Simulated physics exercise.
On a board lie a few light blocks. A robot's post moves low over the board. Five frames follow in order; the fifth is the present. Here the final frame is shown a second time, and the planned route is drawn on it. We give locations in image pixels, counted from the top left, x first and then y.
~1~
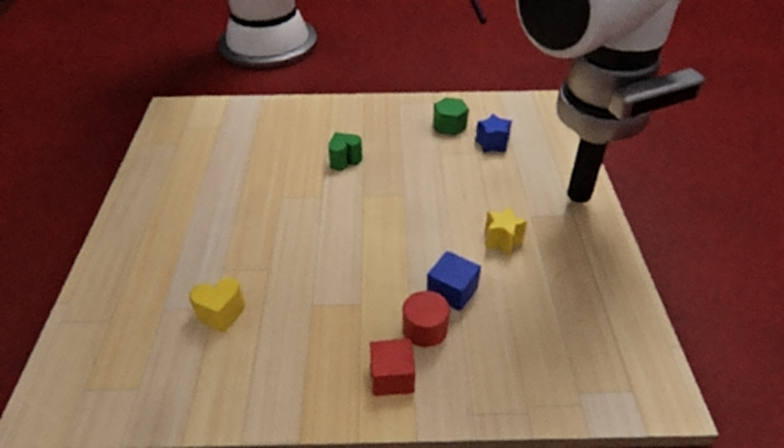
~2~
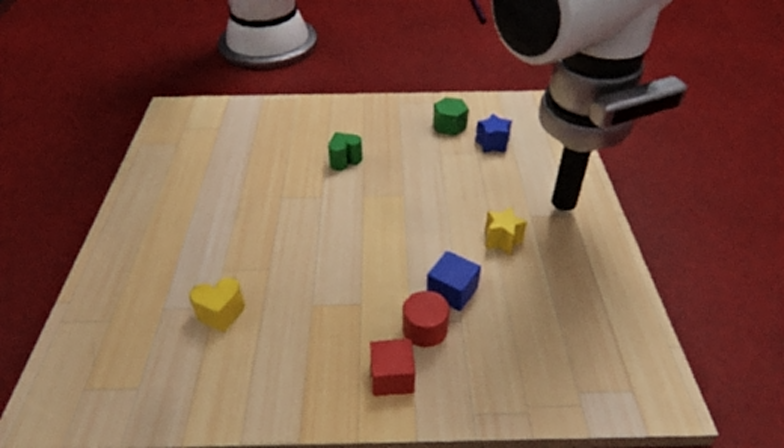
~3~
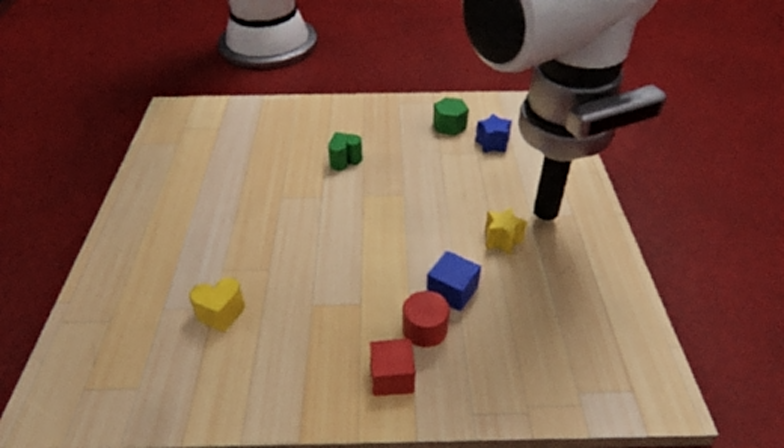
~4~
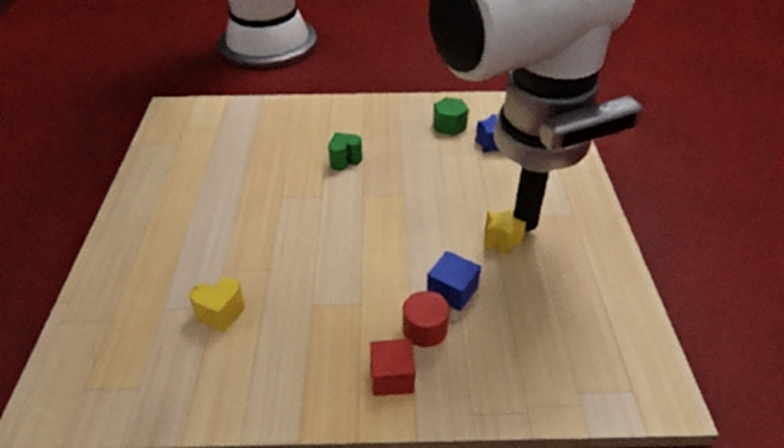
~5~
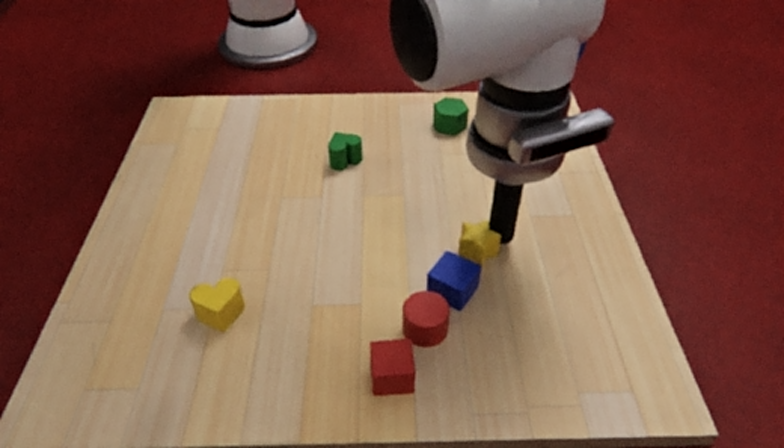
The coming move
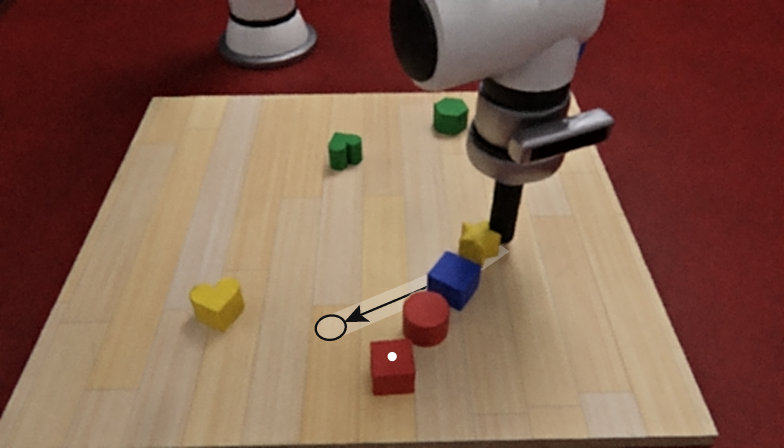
A robot arm with a black post reaches in from the upper right over a pale wooden board on a red floor, seen from a fixed view above. A yellow star, blue cube, red cylinder and red cube form a slanting line right of centre, with a yellow heart at left and green and blue blocks farther back. The post glides down and leftward, meets the star and nudges it a short way left toward the blue cube, while the others stay still.
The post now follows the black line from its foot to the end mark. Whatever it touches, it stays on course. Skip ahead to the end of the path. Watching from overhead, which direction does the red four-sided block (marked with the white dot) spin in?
Its rotation is clockwise.
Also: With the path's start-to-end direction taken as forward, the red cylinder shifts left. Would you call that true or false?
The statement is correct.
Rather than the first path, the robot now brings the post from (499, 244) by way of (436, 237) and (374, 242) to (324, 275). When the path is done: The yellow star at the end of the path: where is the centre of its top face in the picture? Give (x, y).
My best guess is (440, 236).
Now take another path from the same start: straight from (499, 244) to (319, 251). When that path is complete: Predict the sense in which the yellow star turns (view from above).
Looking from above, the answer is counterclockwise.
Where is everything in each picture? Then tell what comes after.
The first picture shows tip of the post (579, 195), middles of tops, red four-sided block (392, 357), red cylinder (426, 308), blue four-sided block (455, 270), yellow star (506, 220).
The second picture shows post (564, 203), nothing pushed.
The third picture shows post (546, 212), nothing pushed.
The fourth picture shows post (525, 223), nothing pushed.
The fifth picture shows post (501, 235), red four-sided block (392, 357), red cylinder (426, 308), blue four-sided block (455, 270), yellow star (479, 232).
The line goes from (499, 244) over (452, 274) and (395, 301) to (331, 327); the dot is on the red four-sided block.
What follows on the original path. One third of the way, post (452, 266); red four-sided block (390, 362), turned 15° clockwise; red cylinder (419, 327); blue four-sided block (427, 291), turned 30° anticlockwise; yellow star (426, 258), turned 15° clockwise.
Two thirds of the way, post (394, 292); red four-sided block (388, 376), turned 50° clockwise; red cylinder (420, 346); blue four-sided block (402, 310), turned 65° anticlockwise; yellow star (377, 263), turned 80° clockwise.
At the end, post (330, 318); red four-sided block (388, 376), turned 50° clockwise; red cylinder (420, 346); blue four-sided block (402, 310), turned 65° anticlockwise; yellow star (372, 264), turned 105° clockwise.
